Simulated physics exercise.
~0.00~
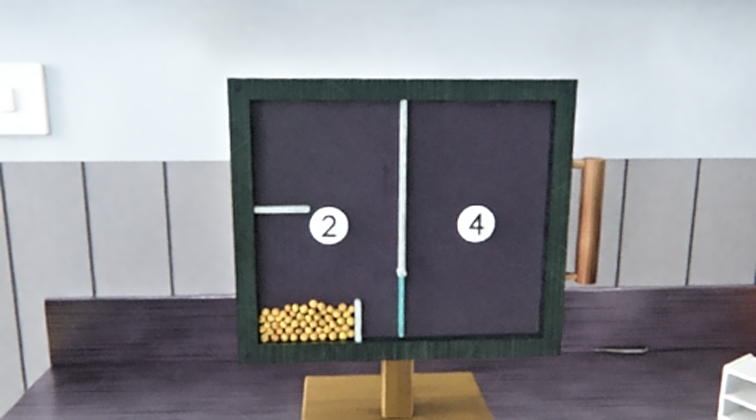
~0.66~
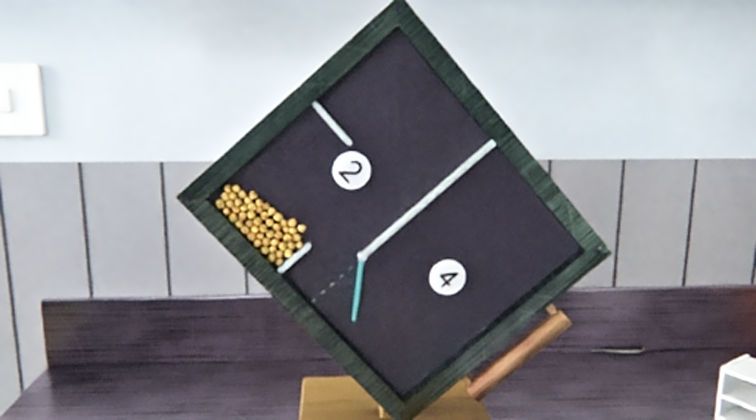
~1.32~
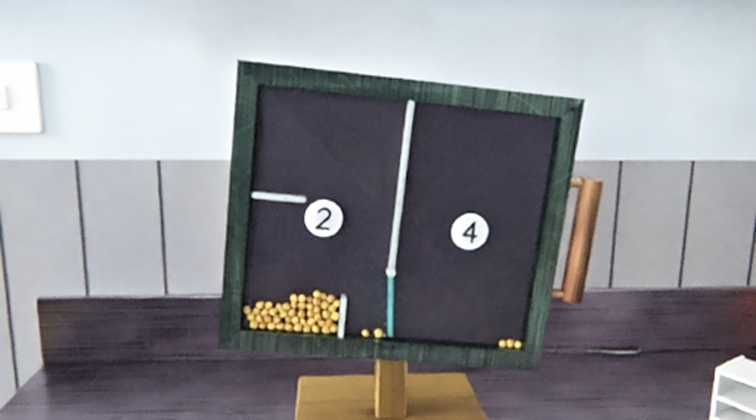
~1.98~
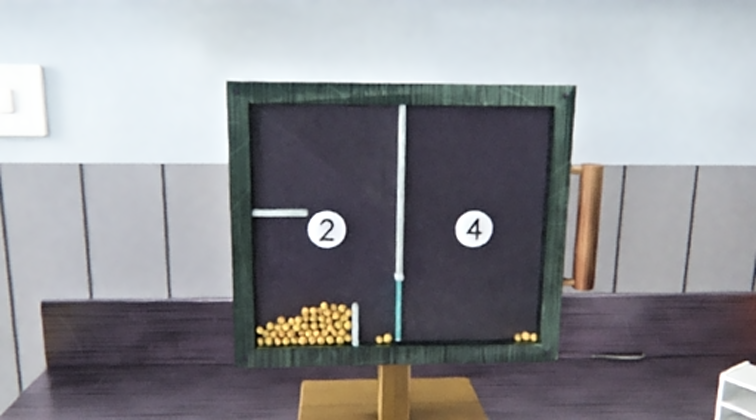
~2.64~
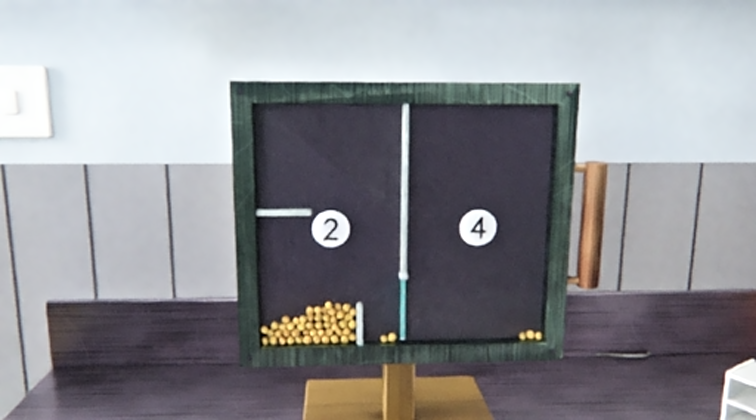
On a dark counter before a grey panelled wall, seen from the front by a slightly swaying camera, a flat box with a dark green frame stands on a wooden post. A pale divider with a turquoise flap at its foot separates the numbered left and right sides, and golden beads lie at lower left behind a short pale ledge. The box turns clockwise well past a slight tilt, the beads heaping in the corner as the flap hangs open. It swings back to level, a few beads having slipped across to the far right corner. It rests with most beads still at lower left, a couple beside the closed flap.
